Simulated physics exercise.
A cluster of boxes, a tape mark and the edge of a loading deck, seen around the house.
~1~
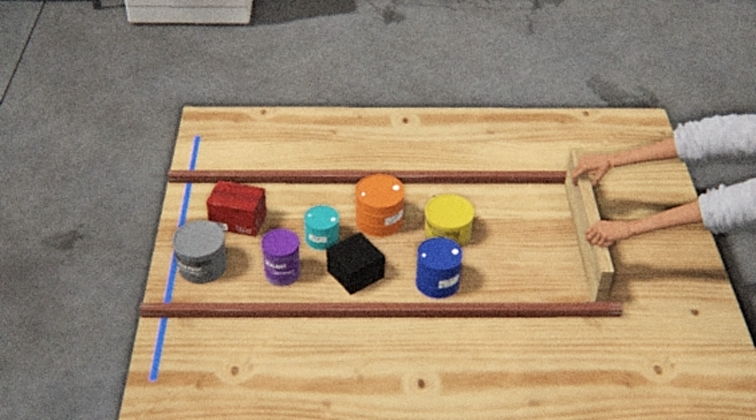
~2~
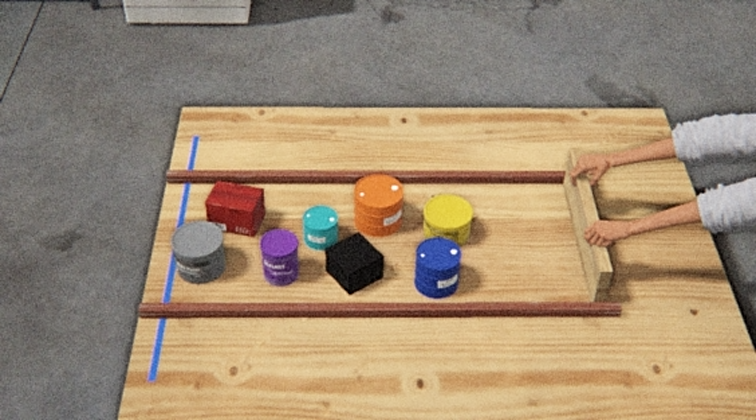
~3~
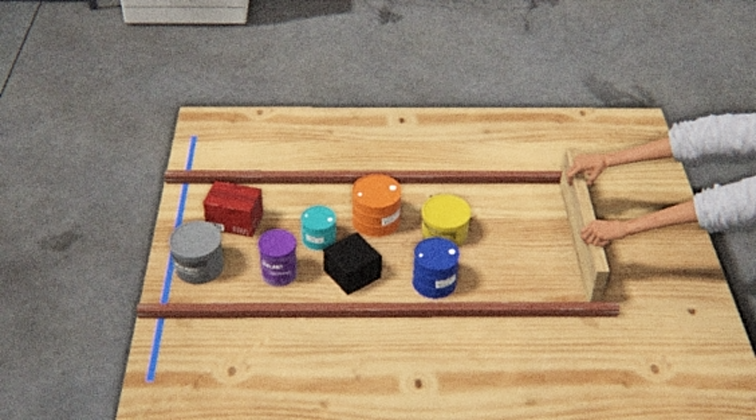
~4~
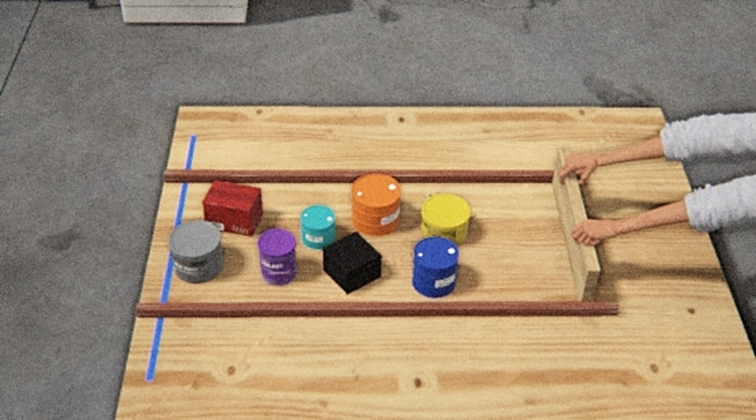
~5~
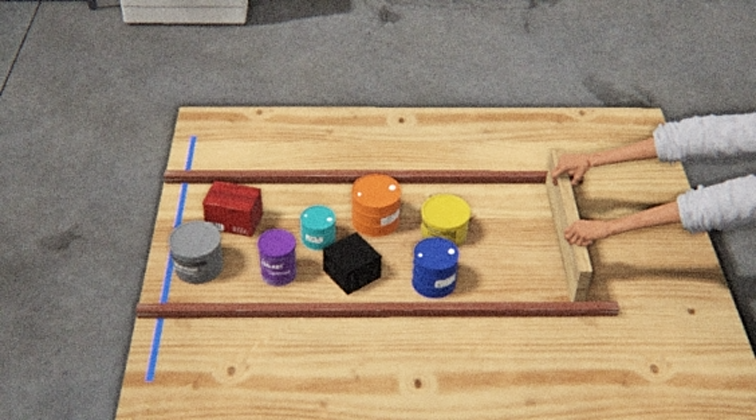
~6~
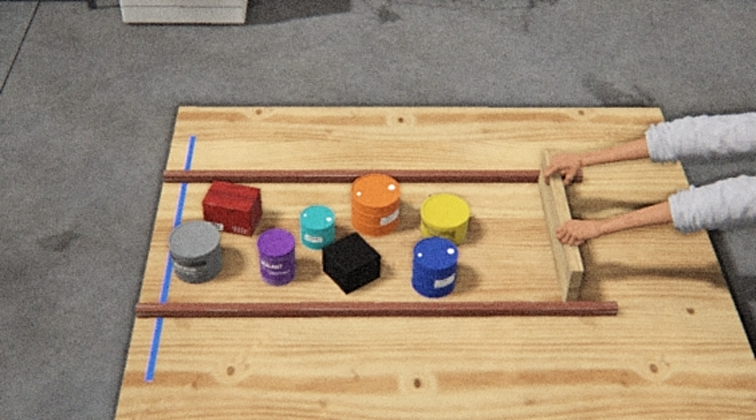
Two hands slide a wooden plank slightly left between two rails, while the containers stay still.
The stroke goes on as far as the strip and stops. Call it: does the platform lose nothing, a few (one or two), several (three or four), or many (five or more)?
It loses many, five or more.
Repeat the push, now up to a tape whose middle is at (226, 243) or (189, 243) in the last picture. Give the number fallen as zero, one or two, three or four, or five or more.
Either one or two; five or more.
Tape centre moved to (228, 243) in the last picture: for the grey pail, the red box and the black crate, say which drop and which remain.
Looking at each in turn, the grey pail is gone, the red box is still there, and the black crate is still there.
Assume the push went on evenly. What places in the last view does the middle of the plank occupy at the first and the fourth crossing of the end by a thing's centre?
At the first moment about (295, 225), at the next about (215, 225).
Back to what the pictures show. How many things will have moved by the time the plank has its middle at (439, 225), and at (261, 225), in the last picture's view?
3 at one spot and 8 at the other.
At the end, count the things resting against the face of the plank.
Well, it touches 1.
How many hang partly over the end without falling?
1.
Soon after, none off yet; grey pail at rest near (196, 253); red box at rest near (233, 209); purple pail at rest near (277, 258).
Then, none off yet; grey pail moving near (193, 252); red box at rest near (233, 209); purple pail moved about its own width near (237, 254).
Further on, one off so far; grey pail falling near (106, 316); red box moved about its own width near (180, 197); purple pail moved well along near (140, 252).
At rest, the number that fall off is five or more; fallen, yellow pail, orange canister, black crate, turquoise canister, purple pail, red box and grey pail.
